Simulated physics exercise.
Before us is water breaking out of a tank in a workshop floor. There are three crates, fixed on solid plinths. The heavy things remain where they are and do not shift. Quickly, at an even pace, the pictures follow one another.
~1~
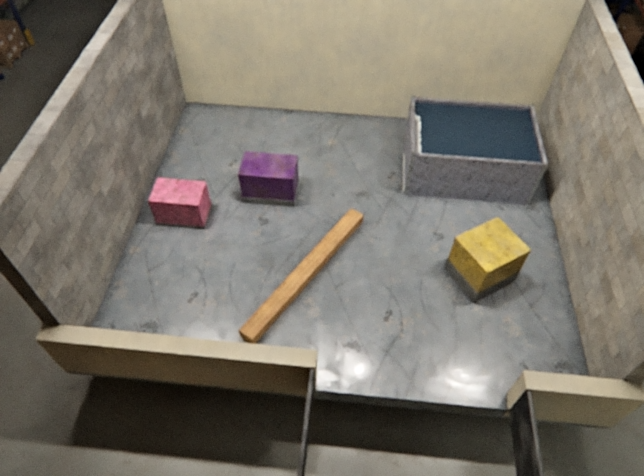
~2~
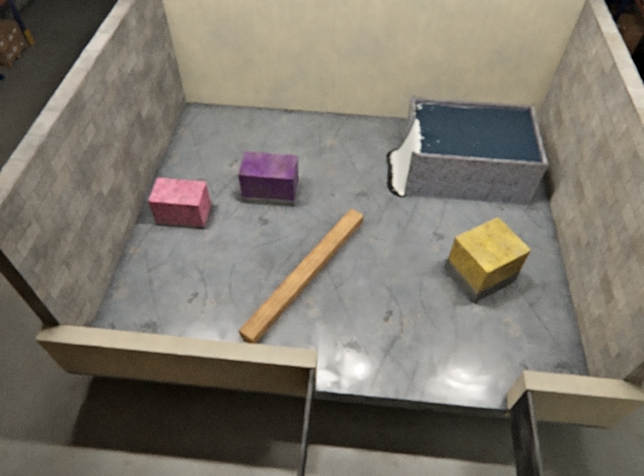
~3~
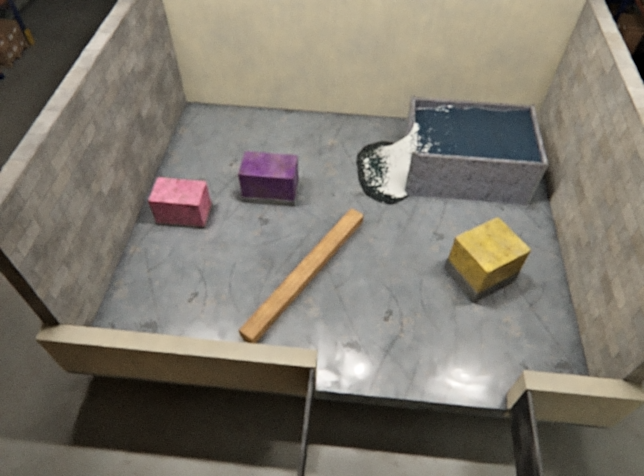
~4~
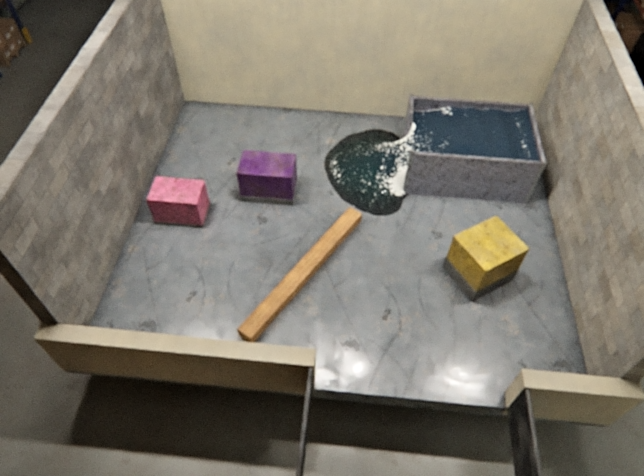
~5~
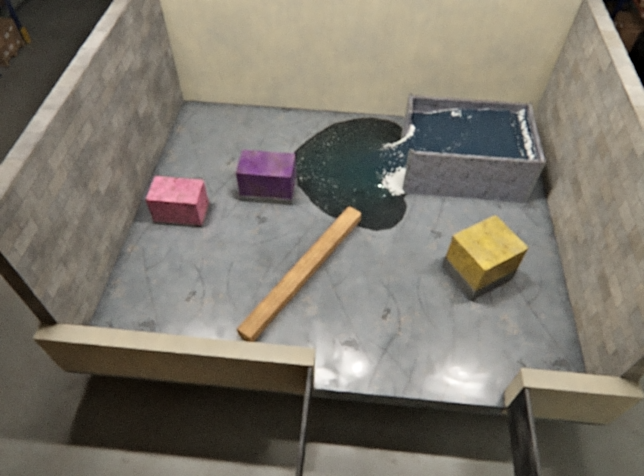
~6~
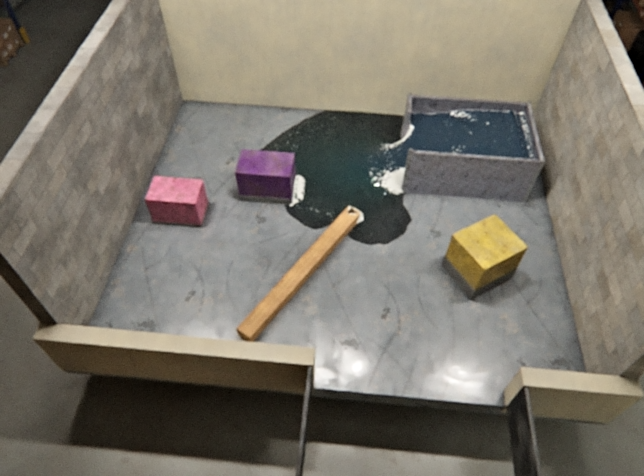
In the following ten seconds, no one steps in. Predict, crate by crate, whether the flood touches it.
My prediction: The purple crate is touched; the pink crate is touched; the yellow crate remains untouched.
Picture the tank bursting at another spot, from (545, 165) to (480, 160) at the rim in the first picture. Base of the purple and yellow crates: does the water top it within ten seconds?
The purple one is not reached; the yellow one is reached.
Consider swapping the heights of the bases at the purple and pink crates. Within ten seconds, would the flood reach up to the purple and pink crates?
With the swap, purple is flooded while pink is flooded.
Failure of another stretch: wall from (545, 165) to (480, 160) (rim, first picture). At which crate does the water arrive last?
The pink one.
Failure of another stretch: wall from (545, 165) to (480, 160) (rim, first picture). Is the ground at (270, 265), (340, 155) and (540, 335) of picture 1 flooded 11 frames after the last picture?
One by one, they turn out not soaked, not soaked and drenched.
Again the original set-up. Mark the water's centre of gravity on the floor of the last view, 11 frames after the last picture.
(345, 171).
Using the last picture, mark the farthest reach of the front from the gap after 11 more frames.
I'd say around (113, 328).
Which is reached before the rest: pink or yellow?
The answer is the one in pink.
A moment on, water covers 35 % of the floor; the purple crate water round its plinth, the pink crate not reached, the yellow crate not reached.
Next, water covers 55 % of the floor; the purple crate water round its plinth, the pink crate water round its plinth, the yellow crate not reached.
Then, water covers 55 % of the floor; the purple crate water round its plinth, the pink crate water round its plinth, the yellow crate not reached.
Later, water covers 65 % of the floor; the purple crate water round its plinth, the pink crate water round its plinth, the yellow crate water round its plinth.
In the end, water covers 90 % of the floor; the purple crate was topped, the pink crate was topped, the yellow crate stayed above the water.
